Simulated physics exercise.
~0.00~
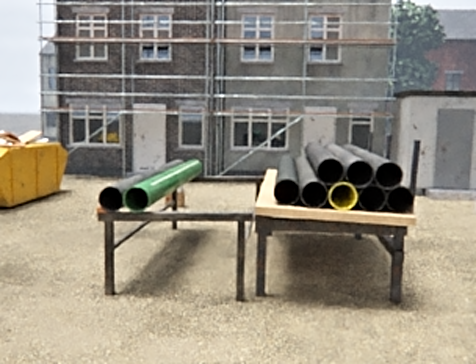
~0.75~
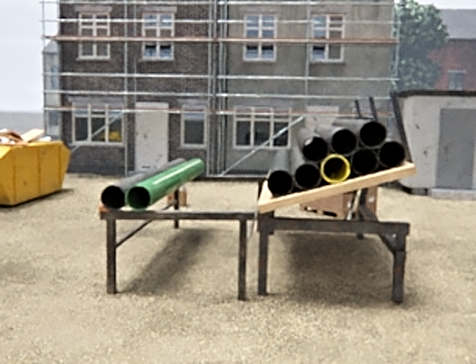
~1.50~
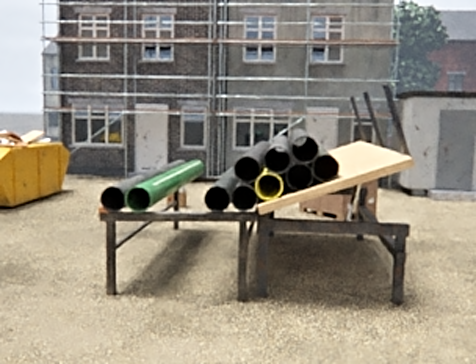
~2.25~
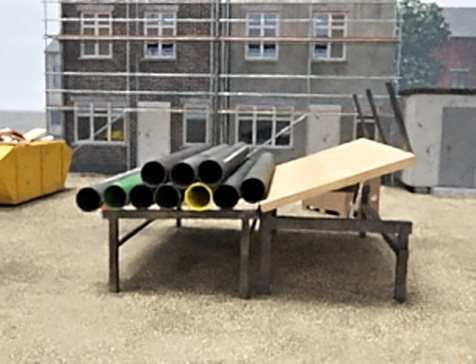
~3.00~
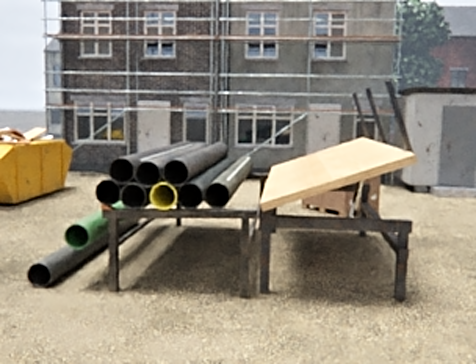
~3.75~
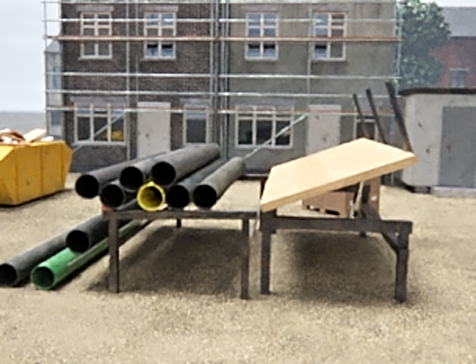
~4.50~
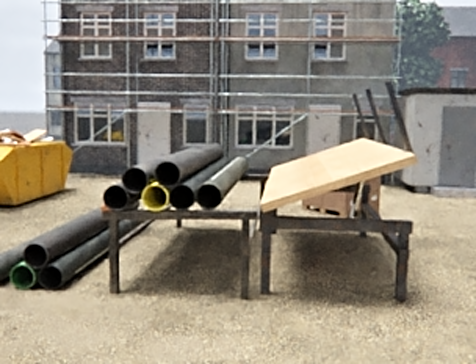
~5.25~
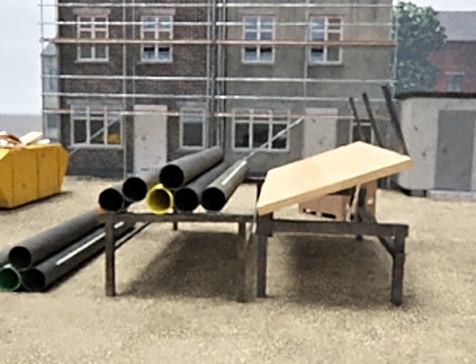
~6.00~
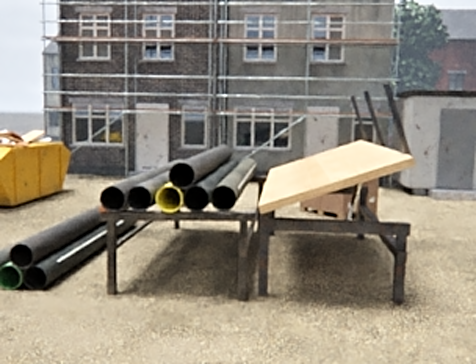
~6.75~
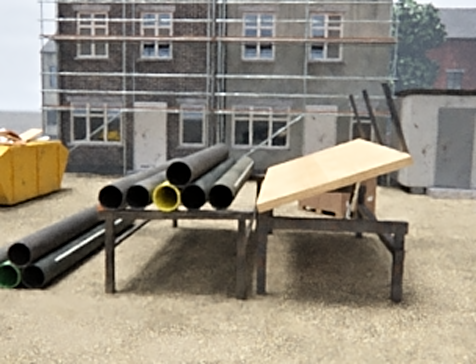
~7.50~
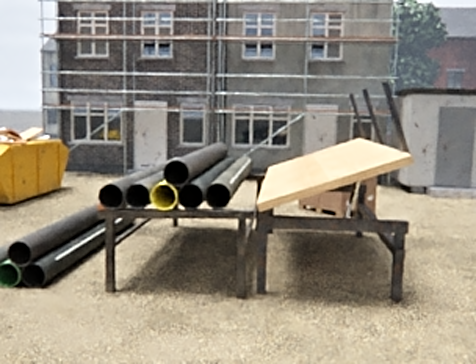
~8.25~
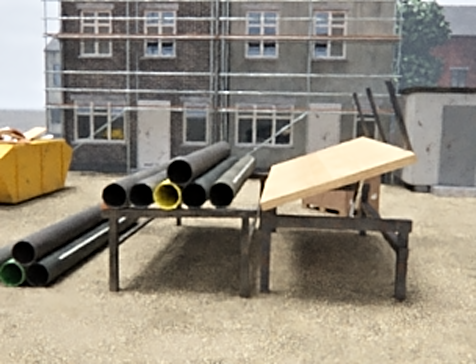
A wooden deck stacked with dark pipes tilts up and rolls them left onto a neighbouring rack, pushing the green pipe and several dark ones off its far end; the yellow-marked pipe settles on the rack among the remaining pipes, while the green one lies on the ground.
